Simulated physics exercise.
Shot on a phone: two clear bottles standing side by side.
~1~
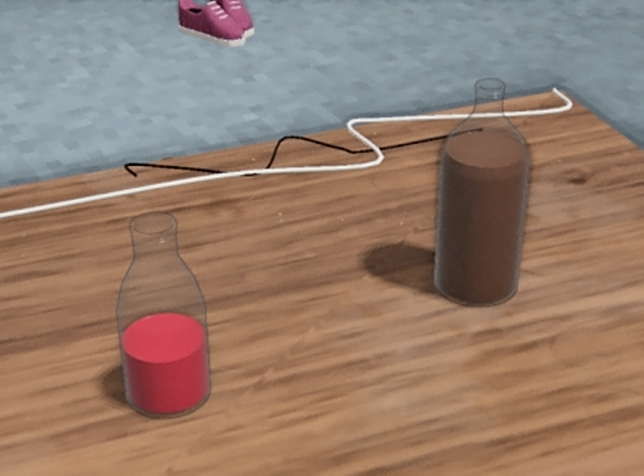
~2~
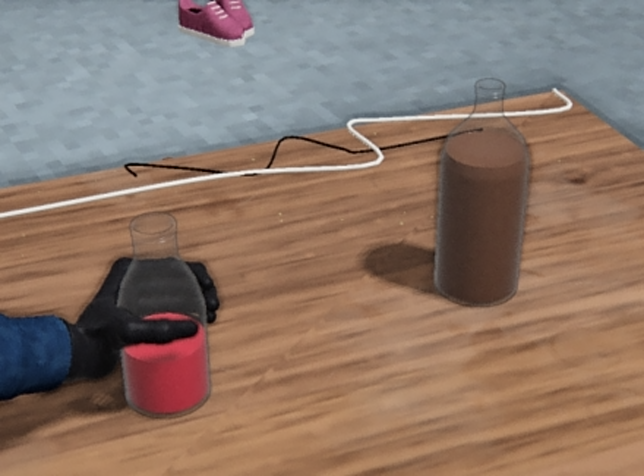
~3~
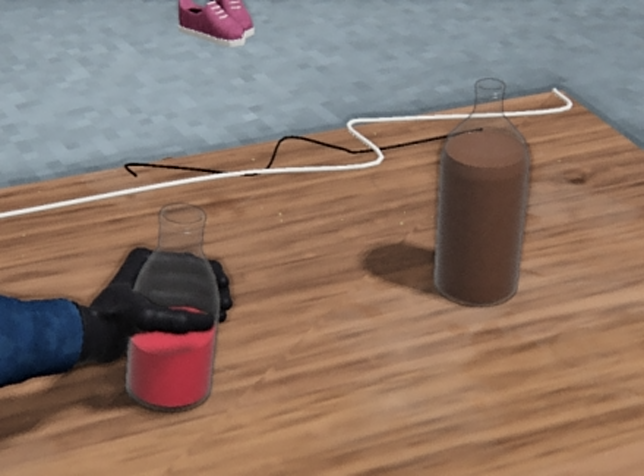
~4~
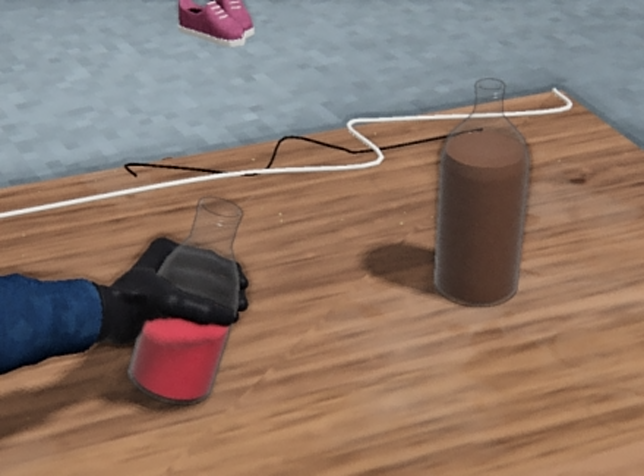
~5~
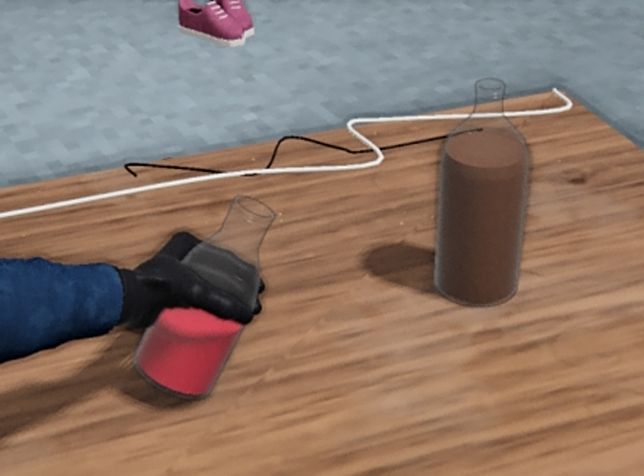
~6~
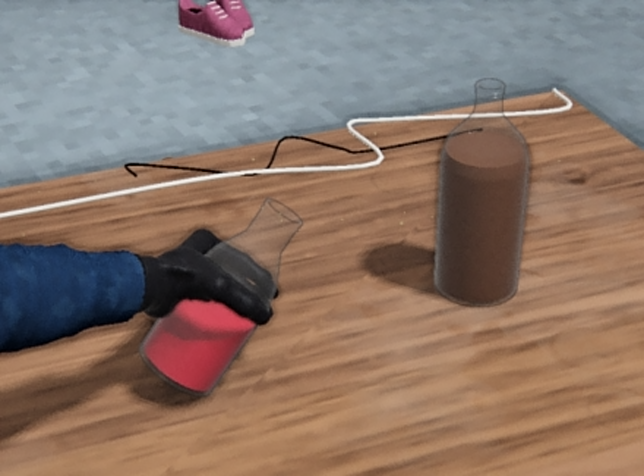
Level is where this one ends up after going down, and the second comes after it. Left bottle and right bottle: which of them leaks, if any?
One by one: Left: The result will be some loss. Right: The result will be some loss.
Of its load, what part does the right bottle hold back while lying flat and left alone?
It keeps about 40 per cent of what it had.
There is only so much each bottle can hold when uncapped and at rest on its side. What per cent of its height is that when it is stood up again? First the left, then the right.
The first goes to near 16 per cent, the next to near 26 per cent.
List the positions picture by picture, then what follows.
The first frame shows both stand upright; left bottle (161, 308) about a third full, open; right bottle (483, 186) about two thirds full, open.
The second frame shows a hand takes the left bottle; left bottle about a third full, surface at (164, 338); right bottle about two thirds full, surface at (485, 150).
In the third frame, the left bottle is being lowered; left bottle (176, 301) about a third full; right bottle (483, 186) about two thirds full.
In the fourth frame, the left bottle is being lowered; left bottle about a third full, surface at (186, 325); right bottle about two thirds full, surface at (485, 150).
In the fifth frame, the left bottle is being lowered; left bottle (214, 290) tipped 30°; right bottle (483, 186) about two thirds full.
In the sixth frame, the left bottle is being lowered; left bottle (231, 289) tipped 35°, open; right bottle about two thirds full, surface at (485, 150), open.
A moment on, the left bottle is nearly down; left bottle, all still inside.
Further on, the left bottle lies flat; left bottle, a puddle at its mouth.
When it is over, both lie flat; left bottle, a puddle at its mouth; right bottle, a puddle at its mouth.
